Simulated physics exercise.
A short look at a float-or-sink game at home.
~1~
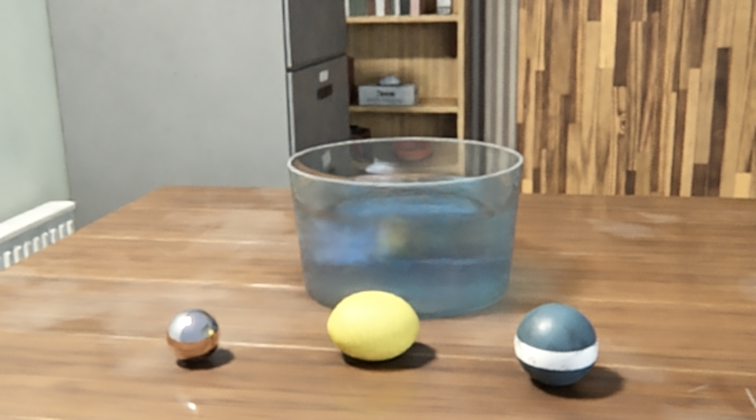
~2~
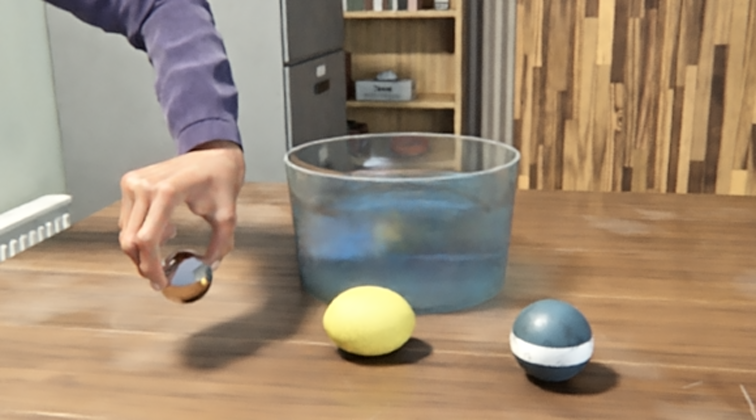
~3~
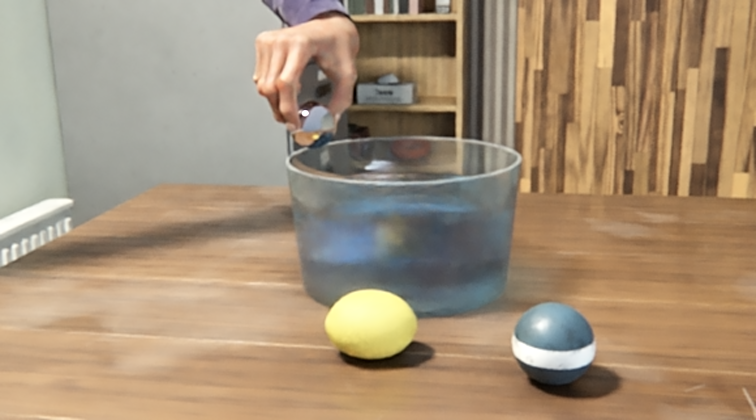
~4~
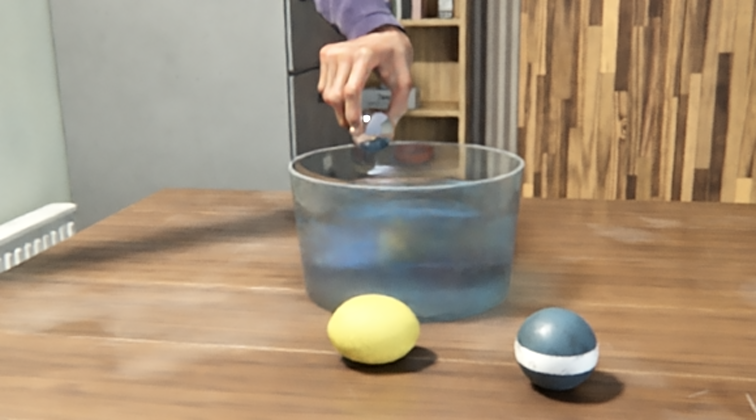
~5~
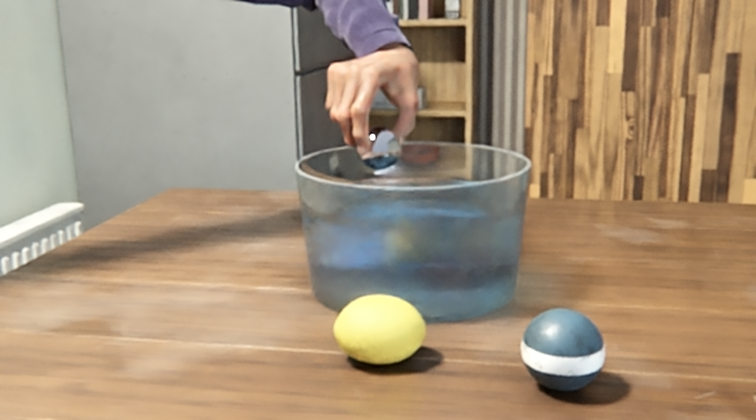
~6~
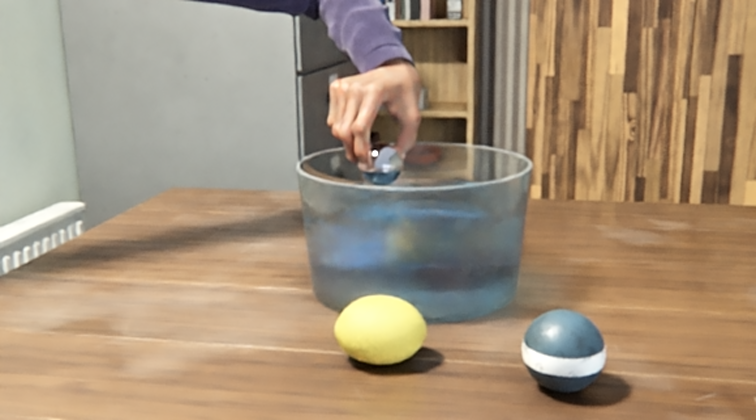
A hand picks up a shiny ball, carries it right and lowers it over a bowl.
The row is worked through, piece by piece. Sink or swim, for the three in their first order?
Left goes to the bottom; middle stays at the surface; right stays at the surface.
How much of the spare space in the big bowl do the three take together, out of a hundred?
Some 14 per cent.
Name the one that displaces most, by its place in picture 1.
The middle object.
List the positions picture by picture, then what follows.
In the first frame, the row from the left; steel ball (194, 335); lemon (373, 326); tennis ball (556, 344).
In the second frame, a hand picks up the steel ball; steel ball (186, 277); tennis ball (551, 340).
In the third frame, it is carried over; steel ball (313, 125); lemon (371, 324).
In the fourth frame, it is above the big bowl; steel ball (373, 130); tennis ball (556, 348).
In the fifth frame, it comes down; steel ball (380, 148); lemon (380, 330).
In the sixth frame, it is just over the surface; steel ball (381, 164); lemon (380, 330); tennis ball (563, 350).
Soon after, the steel ball goes to the bottom.
Later, the lemon floats.
In the end, the tennis ball floats; afloat, lemon and tennis ball.
